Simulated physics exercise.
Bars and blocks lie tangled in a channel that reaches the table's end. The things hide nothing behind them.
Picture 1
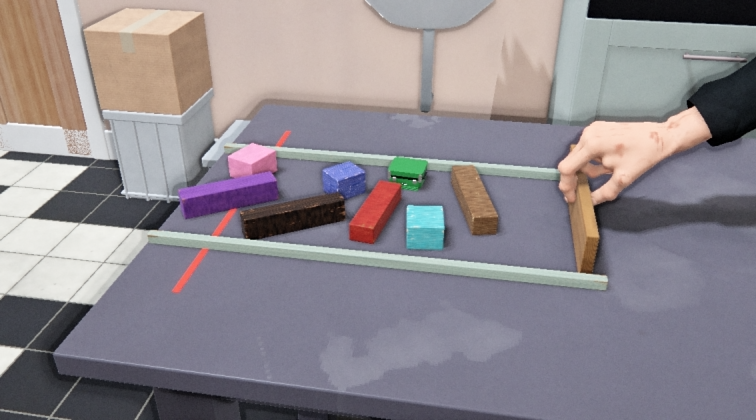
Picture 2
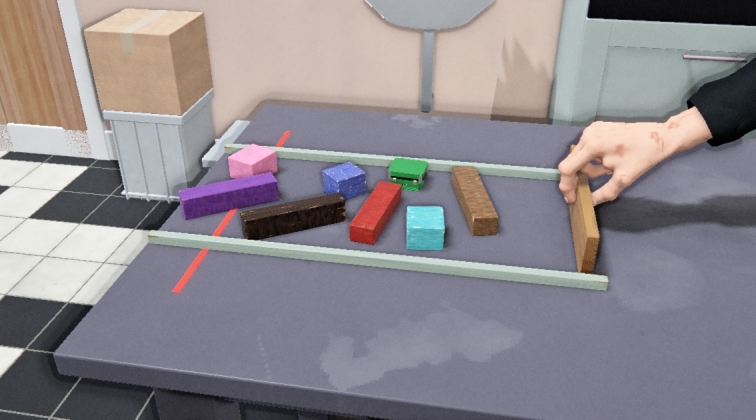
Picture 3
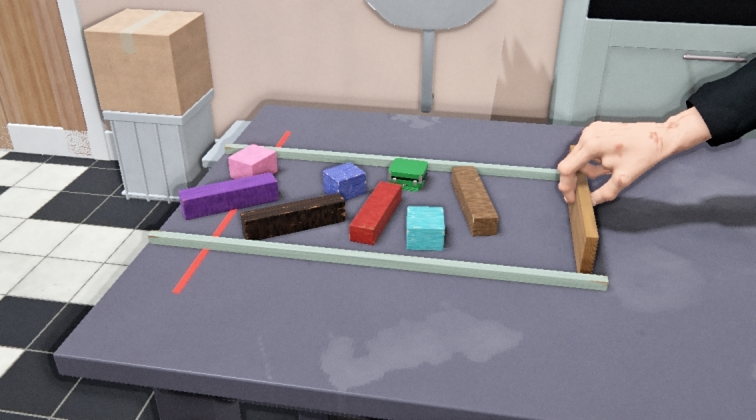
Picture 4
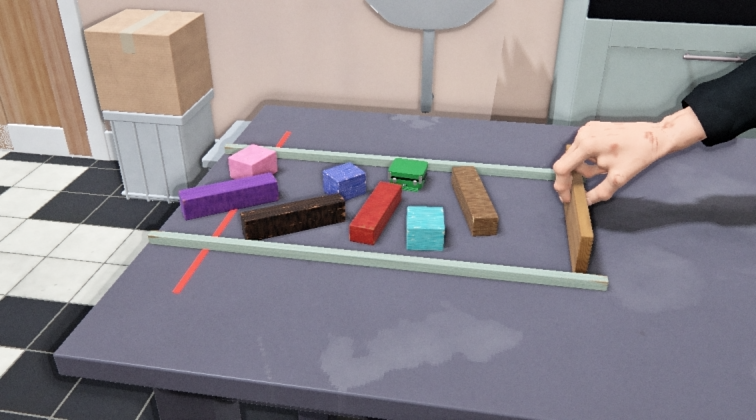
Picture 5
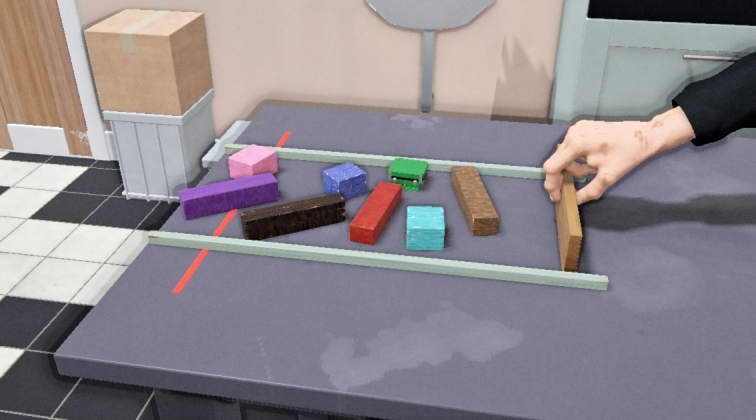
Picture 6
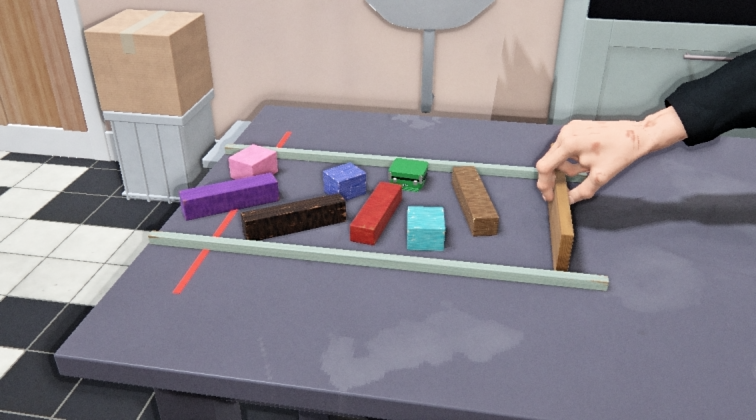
The clip opens on coloured bars and blocks scattered between two pale rails on a grey table, a red line crossing at the left, while a hand holds a wooden board upright at the right. The board barely moves at first, then the hand slides it slightly left; the pieces stay still.
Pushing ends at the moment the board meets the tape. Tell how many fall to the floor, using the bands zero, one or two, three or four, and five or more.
The push clears off a handful of three or four.
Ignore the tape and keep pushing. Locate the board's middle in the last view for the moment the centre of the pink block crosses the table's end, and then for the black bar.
Near (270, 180), then near (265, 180).
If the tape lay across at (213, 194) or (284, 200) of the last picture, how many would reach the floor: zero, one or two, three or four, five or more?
Taking them in turn, 5 or more; none.
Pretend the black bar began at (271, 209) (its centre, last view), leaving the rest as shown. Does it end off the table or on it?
It simply slips off.
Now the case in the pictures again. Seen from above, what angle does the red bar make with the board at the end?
Around 20 degrees.
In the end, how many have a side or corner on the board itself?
2 of them.
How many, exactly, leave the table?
The answer is exactly 4.
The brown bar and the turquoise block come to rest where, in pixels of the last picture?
The brown bar ends up near (239, 178), and the turquoise block near (198, 212).
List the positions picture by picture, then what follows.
Purple bar (229, 195); pink block (253, 164); black bar (294, 216); board (580, 205); tape (243, 195), in the first picture.
Pink block (253, 164); green case (408, 175), in the second picture.
Black bar (294, 217); blue block (344, 182), in the third picture.
Purple bar (230, 195); turquoise block (425, 228), in the fourth picture.
Pink block (253, 165); red bar (377, 212), in the fifth picture.
Purple bar (230, 196); pink block (254, 165); black bar (295, 217); board (558, 204); tape (244, 196), in the sixth picture.
Soon after, none off yet; purple bar at rest near (230, 196); pink block at rest near (254, 165); black bar at rest near (295, 217).
After that, none off yet; purple bar at rest near (230, 196); pink block at rest near (254, 165); black bar displaced a little near (264, 212).
And then, none off yet; purple bar displaced a little near (186, 195); pink block displaced about its own width near (227, 160); black bar displaced about its own width near (197, 204).
In the end, the number that fall off is three or four; gone, blue block, black bar, pink block and purple bar.
